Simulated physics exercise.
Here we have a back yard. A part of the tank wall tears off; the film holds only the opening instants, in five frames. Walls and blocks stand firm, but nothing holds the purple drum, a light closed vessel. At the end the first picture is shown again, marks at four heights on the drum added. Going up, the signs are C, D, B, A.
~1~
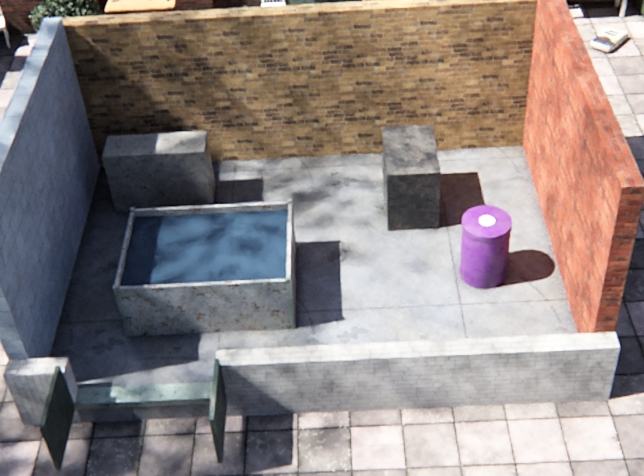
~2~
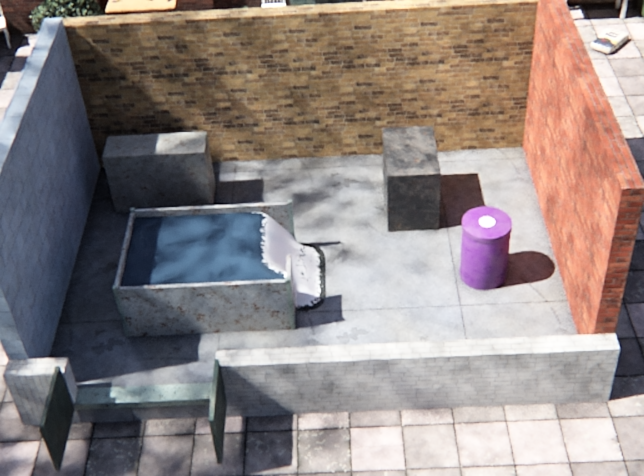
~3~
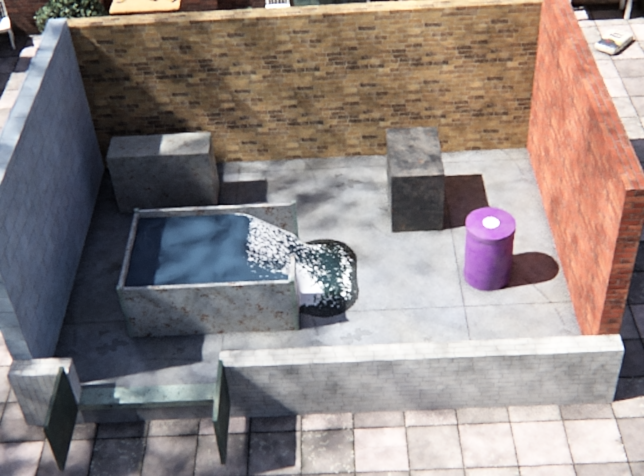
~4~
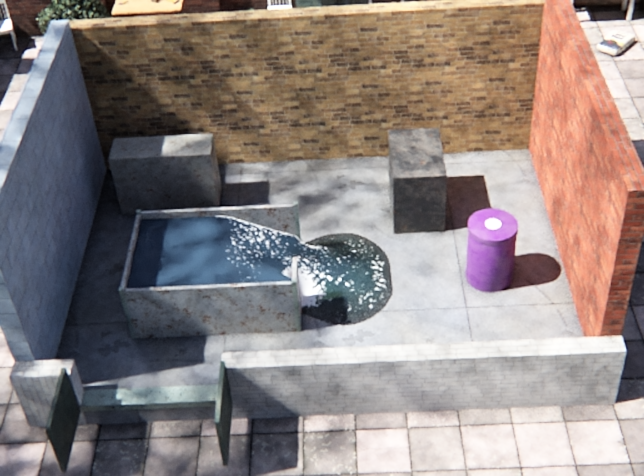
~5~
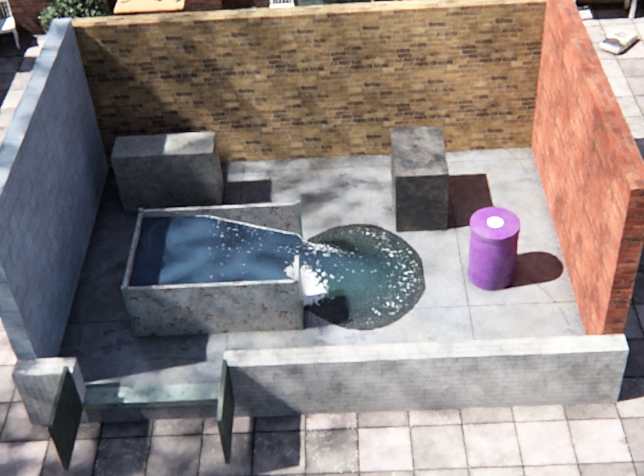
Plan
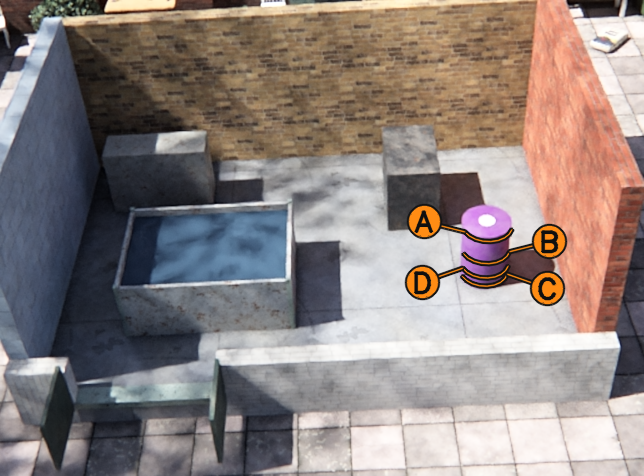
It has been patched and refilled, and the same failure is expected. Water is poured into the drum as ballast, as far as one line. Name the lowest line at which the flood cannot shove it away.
Level B just does it.
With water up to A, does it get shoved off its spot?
No.
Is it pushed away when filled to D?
Yes.
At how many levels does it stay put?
Two.
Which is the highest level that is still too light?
The answer is D.
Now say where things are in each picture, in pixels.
Lid of the purple drum at (487, 221); tank full, its middle at (207, 248); open gate at (143, 356), in the first frame.
In the second frame, 2 % of the ground wet, in view closest to the drum at (319, 285).
In the third frame, 4 % of the ground wet, in view closest to the drum at (348, 283).
In the fourth frame, 7 % of the ground wet, in view closest to the drum at (385, 285).
Lid of the purple drum at (495, 223); 10 % of the ground wet, in view closest to the drum at (418, 281), in the fifth frame.
On the marked copy, A at (490, 241); B at (488, 263); C at (487, 286); D at (487, 278); from the bottom up C, D, B, A.
If A is chosen, it does not move.
If B is chosen, it does not move.
If C is chosen, it is pushed about its own width away.
If D is chosen, it is pushed about its own width away.
